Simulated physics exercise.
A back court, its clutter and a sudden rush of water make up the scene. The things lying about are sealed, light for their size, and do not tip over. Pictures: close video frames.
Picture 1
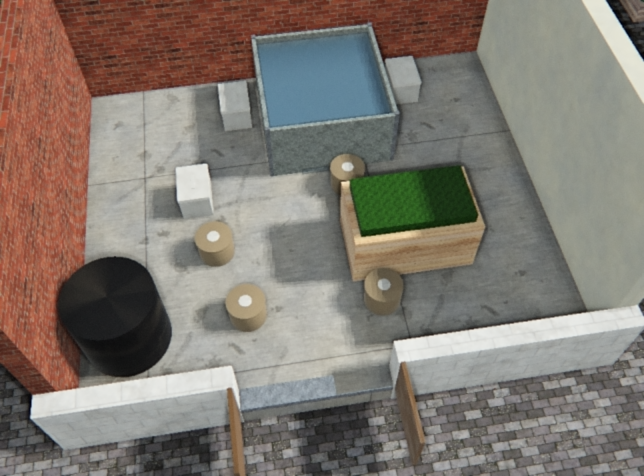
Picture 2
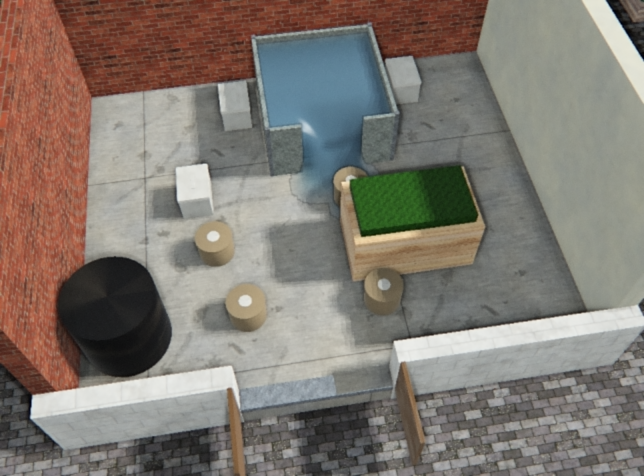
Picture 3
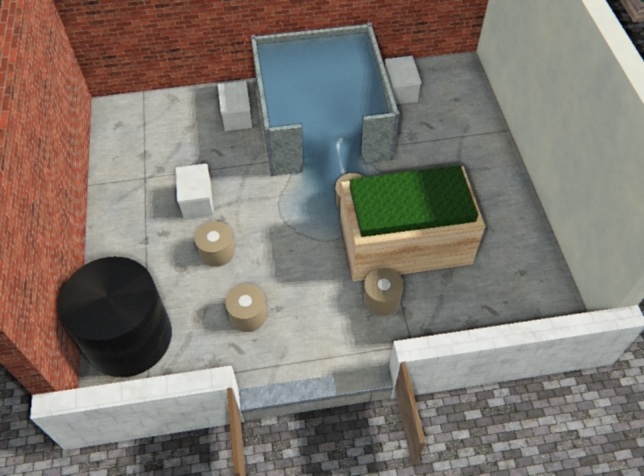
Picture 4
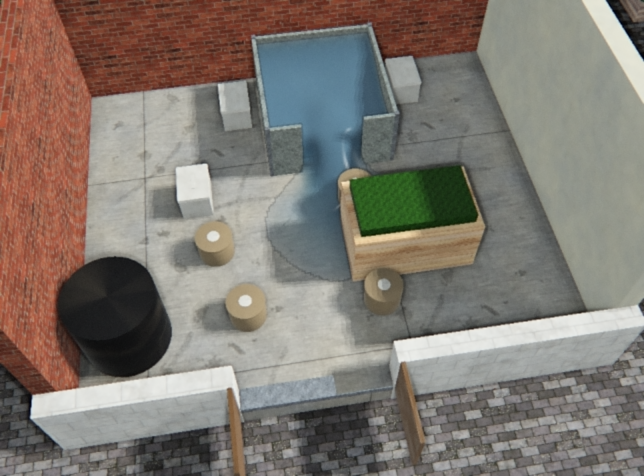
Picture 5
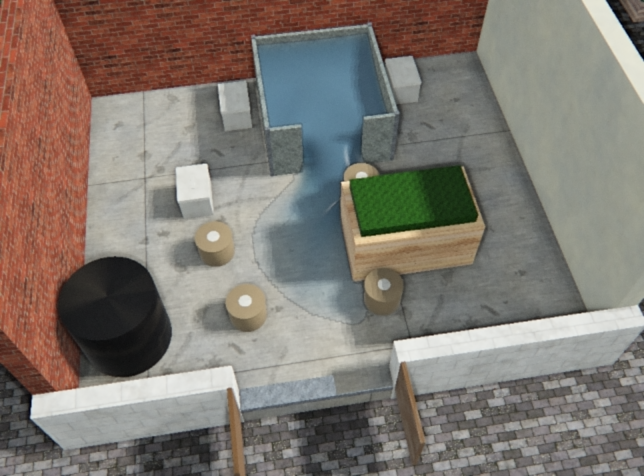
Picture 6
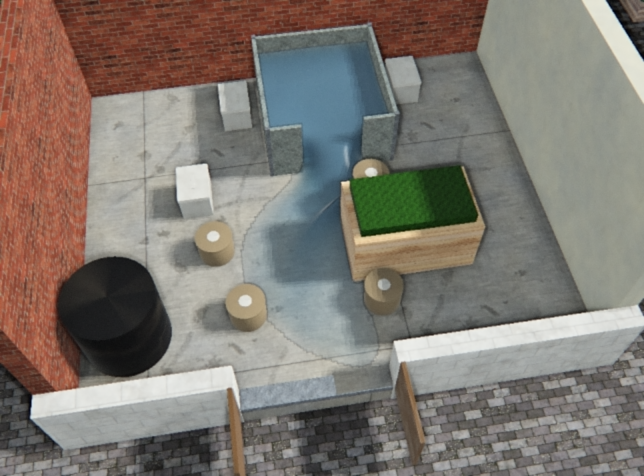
Water pours from a gap in a raised pool, spreads across the courtyard and nudges one tub rightward.
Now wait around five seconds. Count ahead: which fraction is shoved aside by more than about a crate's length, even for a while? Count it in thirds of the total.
It is a middling share of a third to two thirds.
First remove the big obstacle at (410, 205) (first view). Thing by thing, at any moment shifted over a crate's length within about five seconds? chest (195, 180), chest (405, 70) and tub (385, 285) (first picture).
In sequence: Fell short, fell short, covered the distance.
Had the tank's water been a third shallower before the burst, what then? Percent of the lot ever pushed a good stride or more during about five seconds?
That comes to 40 % of the lot.
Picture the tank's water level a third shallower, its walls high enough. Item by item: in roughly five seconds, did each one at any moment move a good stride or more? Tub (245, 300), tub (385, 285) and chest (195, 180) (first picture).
Item by item: Cleared the mark, then missed the mark, then missed the mark.
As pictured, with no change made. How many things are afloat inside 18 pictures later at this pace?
Count: 3.
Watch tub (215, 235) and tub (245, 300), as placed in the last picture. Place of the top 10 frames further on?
(134, 247) and (152, 363), roughly.
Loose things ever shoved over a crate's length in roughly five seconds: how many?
I count 4.
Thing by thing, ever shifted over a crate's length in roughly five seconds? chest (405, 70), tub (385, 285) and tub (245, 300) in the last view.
Item one gets that far, item two never gets that far, item three gets that far.
A moment on, 1 of 7 are well off their spots; 1 afloat.
Next, 3 of 7 are well off their spots; 1 afloat.
Later, 3 of 7 are well off their spots; 3 afloat.
In the end, 4 of 7 are well off their spots, and 4 have been at some point; 4 afloat.
